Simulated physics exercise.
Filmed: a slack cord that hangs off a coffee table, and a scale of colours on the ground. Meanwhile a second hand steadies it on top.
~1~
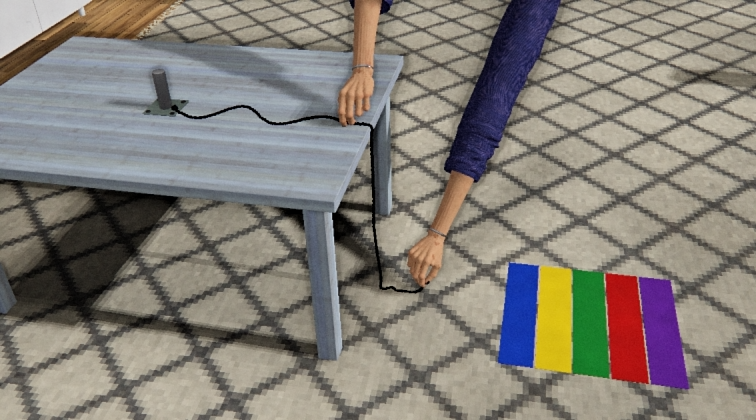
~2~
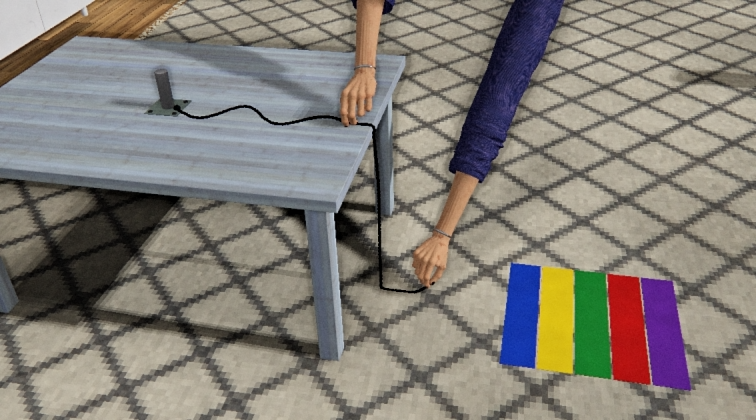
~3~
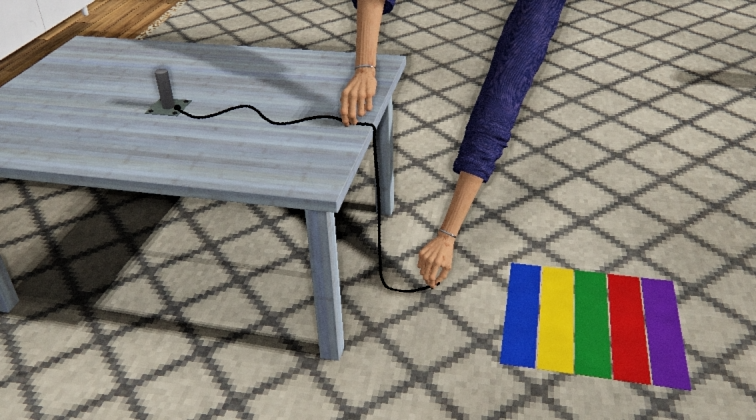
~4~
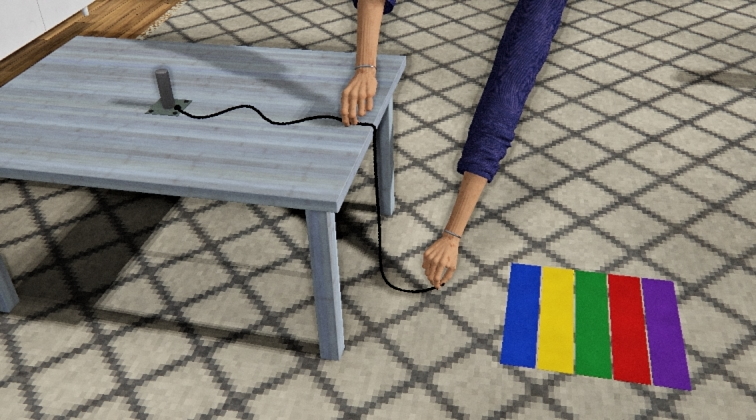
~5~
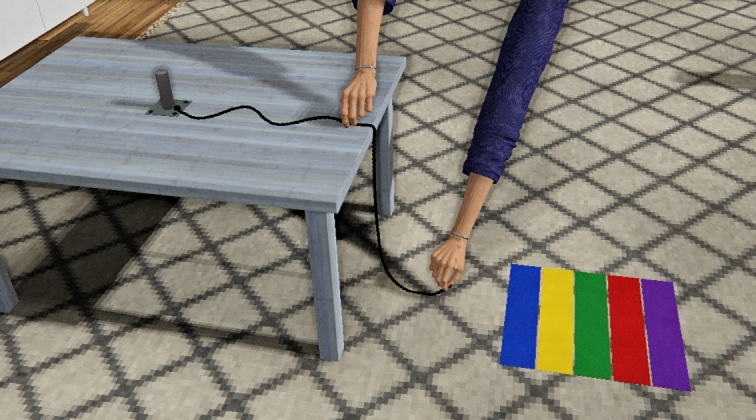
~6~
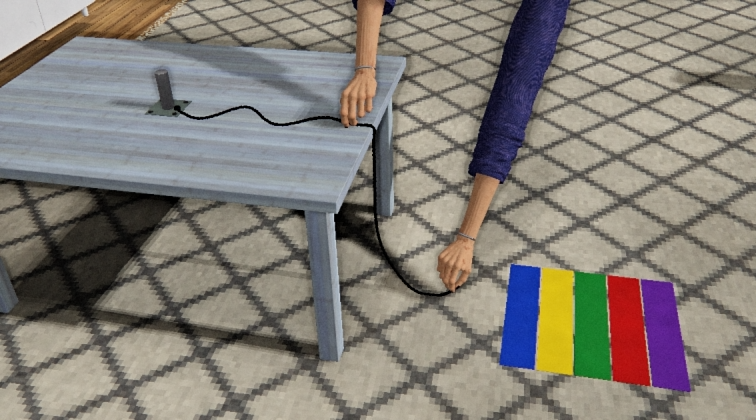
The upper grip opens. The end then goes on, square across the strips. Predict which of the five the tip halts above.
I expect it over the green strip.
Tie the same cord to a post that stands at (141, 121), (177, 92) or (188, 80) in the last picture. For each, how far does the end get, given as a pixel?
About (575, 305), (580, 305) and (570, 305).
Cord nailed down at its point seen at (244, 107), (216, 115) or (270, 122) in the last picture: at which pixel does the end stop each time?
That would be (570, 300) for the first, (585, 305) for the second and (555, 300) for the third.
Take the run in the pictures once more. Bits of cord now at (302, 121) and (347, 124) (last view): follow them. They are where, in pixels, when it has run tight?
They go to (335, 123) and to (382, 138).
Early on, end near (517, 296); over blue.
Midway, end near (565, 302); over yellow.
At the end of the slack, end near (595, 306); over green. It halts on the green strip.
